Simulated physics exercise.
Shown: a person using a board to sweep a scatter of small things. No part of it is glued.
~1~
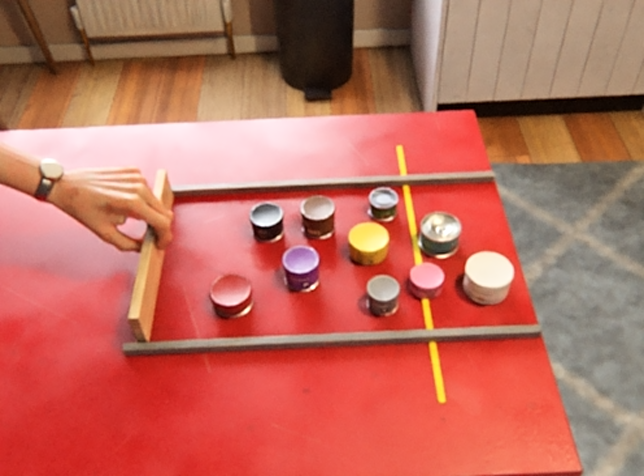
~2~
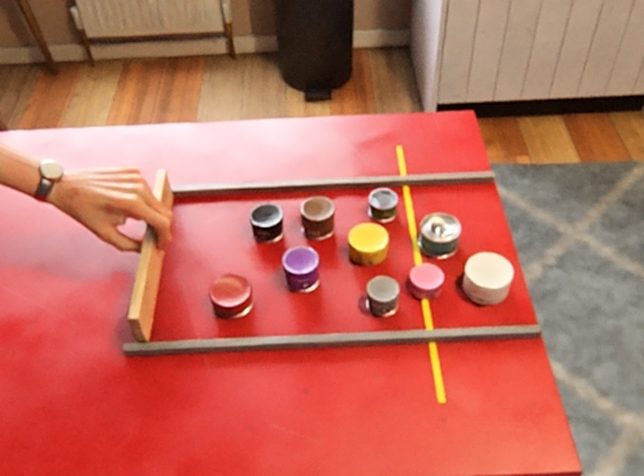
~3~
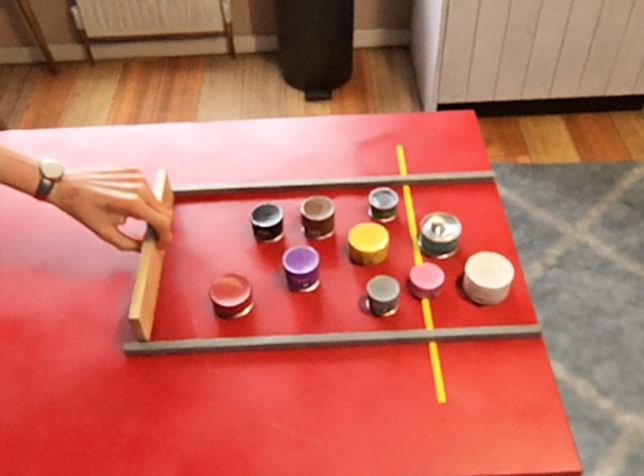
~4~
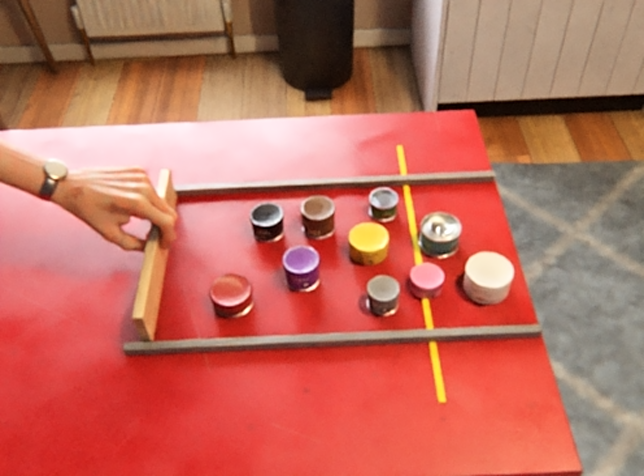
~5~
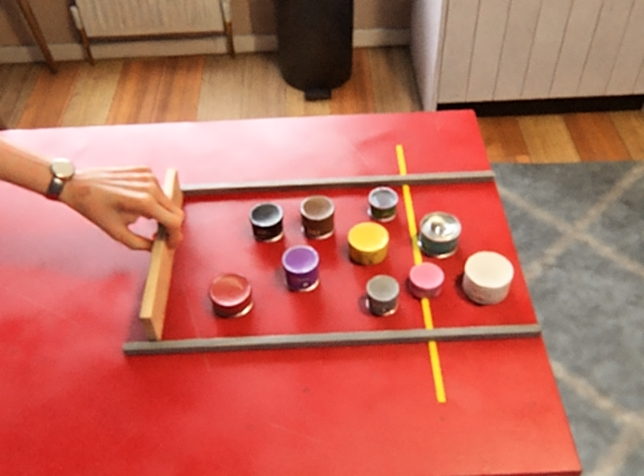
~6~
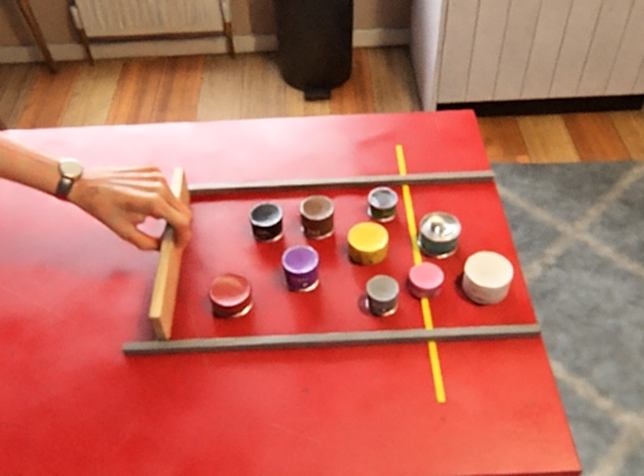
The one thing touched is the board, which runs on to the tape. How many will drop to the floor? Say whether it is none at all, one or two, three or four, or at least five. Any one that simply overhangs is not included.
I would say none at all.
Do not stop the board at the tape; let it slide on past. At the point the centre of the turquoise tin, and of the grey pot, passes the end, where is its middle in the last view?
With the turquoise tin it sits around (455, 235), with the grey pot around (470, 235).
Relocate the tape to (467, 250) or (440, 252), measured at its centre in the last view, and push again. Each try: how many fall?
2 and 1.
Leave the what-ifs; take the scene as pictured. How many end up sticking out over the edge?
My count gives 1.
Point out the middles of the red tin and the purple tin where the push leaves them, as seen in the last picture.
The red tin comes to rest close to (446, 295), while the purple tin rests close to (438, 262).
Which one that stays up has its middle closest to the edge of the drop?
The one you want is the white tub.
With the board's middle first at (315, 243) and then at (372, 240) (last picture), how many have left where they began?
At first I count 5, and then 9.
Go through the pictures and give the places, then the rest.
In the first frame, white tub (488, 279); turquoise tin (440, 235); pink tub (426, 281); board (153, 250); tape (417, 253).
In the second frame, turquoise tin (439, 236); green tin (383, 206).
In the third frame, pink tub (426, 281); black pot (267, 223).
In the fourth frame, white tub (488, 278); red tin (232, 295).
In the fifth frame, turquoise tin (439, 235); yellow tub (368, 244).
In the sixth frame, white tub (487, 278); turquoise tin (439, 235); pink tub (426, 281); board (172, 249); tape (417, 252).
Soon after, none off yet; white tub at rest near (487, 278); turquoise tin at rest near (439, 235); pink tub at rest near (426, 281).
Then, none off yet; white tub at rest near (487, 278); turquoise tin moving near (447, 234); pink tub at rest near (431, 279).
At rest, the number that fall off is zero.
